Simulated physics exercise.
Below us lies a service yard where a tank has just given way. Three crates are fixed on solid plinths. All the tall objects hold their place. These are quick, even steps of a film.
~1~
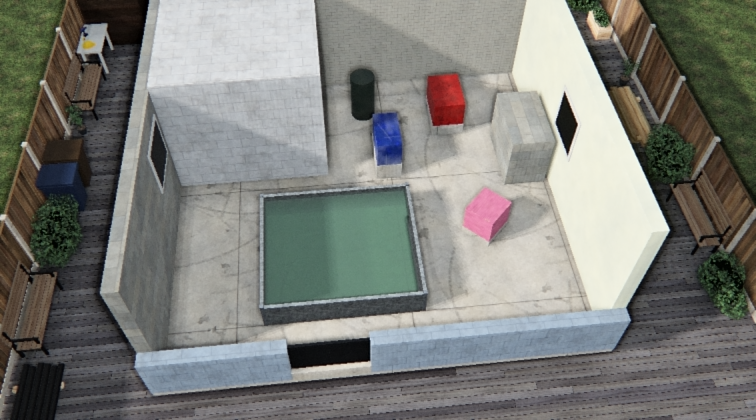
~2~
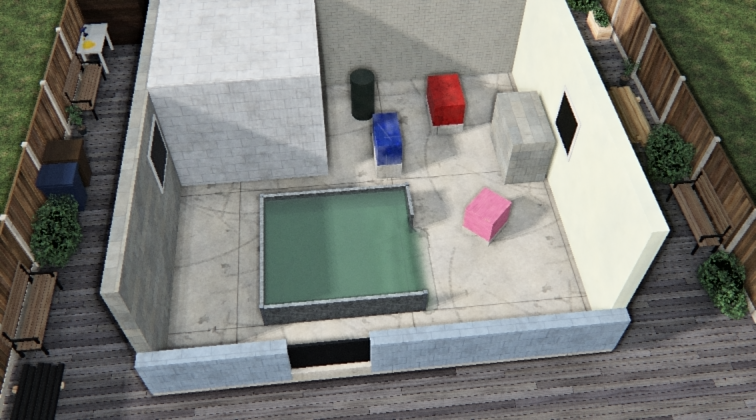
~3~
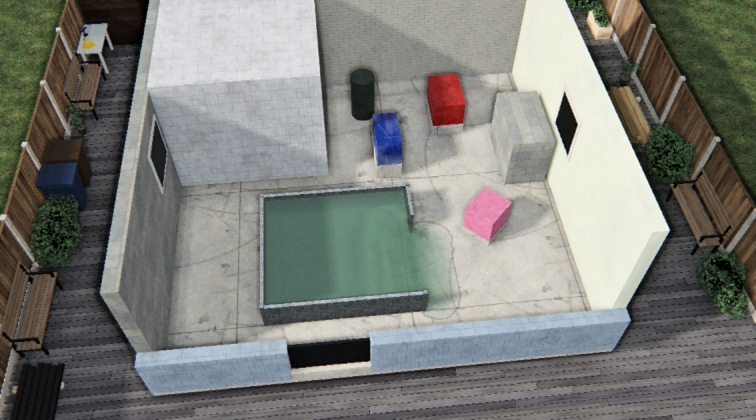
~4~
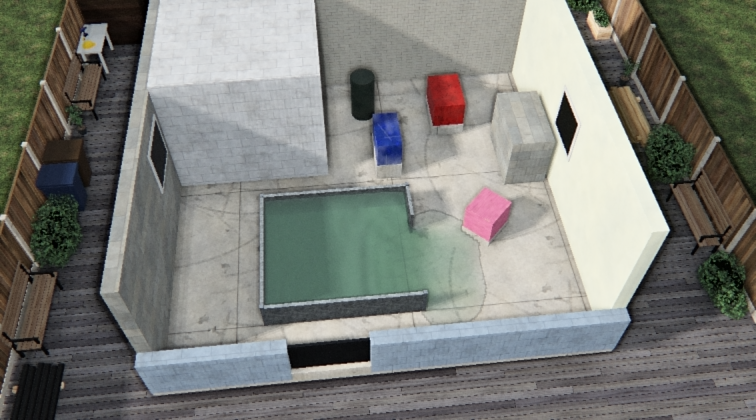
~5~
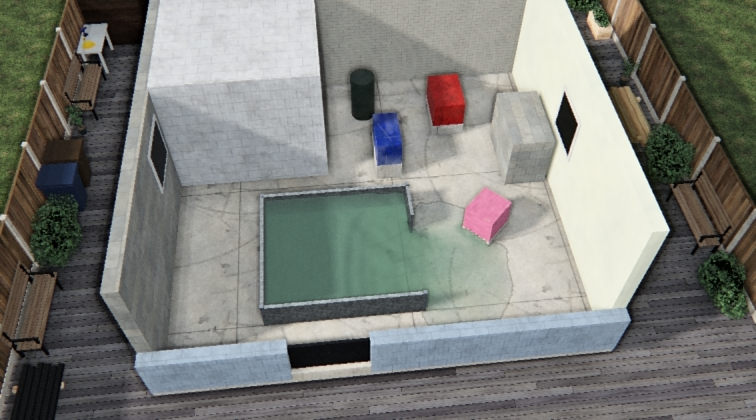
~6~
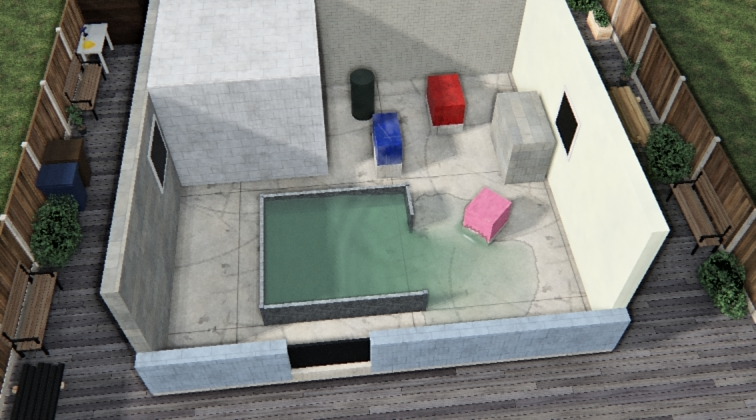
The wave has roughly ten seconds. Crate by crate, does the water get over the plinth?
In the end: The pink crate gets wet; the blue crate stays dry; the red crate stays dry.
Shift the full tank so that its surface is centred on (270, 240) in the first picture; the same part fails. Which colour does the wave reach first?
First comes the pink crate.
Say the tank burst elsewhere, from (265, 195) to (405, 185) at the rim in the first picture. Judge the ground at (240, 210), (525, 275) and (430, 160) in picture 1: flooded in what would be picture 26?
In turn: Covered, no water, flooded.
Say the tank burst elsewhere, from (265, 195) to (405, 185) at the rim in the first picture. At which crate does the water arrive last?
I say the pink crate.
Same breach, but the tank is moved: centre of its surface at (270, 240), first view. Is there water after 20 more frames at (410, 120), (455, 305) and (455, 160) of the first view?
One after the other: Dry, awash, under water.
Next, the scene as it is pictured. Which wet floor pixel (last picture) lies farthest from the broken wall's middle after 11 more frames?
At about (485, 124).
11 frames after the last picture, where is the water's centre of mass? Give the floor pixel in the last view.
Close to (416, 266).
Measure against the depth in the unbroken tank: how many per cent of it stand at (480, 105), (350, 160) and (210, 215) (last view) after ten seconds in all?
In that order: 10, 10 and 14 per cent.
A moment on, water covers 25 % of the floor; the pink crate water round its plinth, the blue crate not reached, the red crate not reached.
Next, water covers 35 % of the floor; the pink crate water round its plinth, the blue crate not reached, the red crate not reached.
Then, water covers 45 % of the floor; the pink crate water round its plinth, the blue crate water round its plinth, the red crate water round its plinth.
Later, water covers 75 % of the floor; the pink crate water round its plinth, the blue crate water round its plinth, the red crate water round its plinth.
In the end, water covers 100 % of the floor; the pink crate was topped, the blue crate stayed above the water, the red crate stayed above the water.
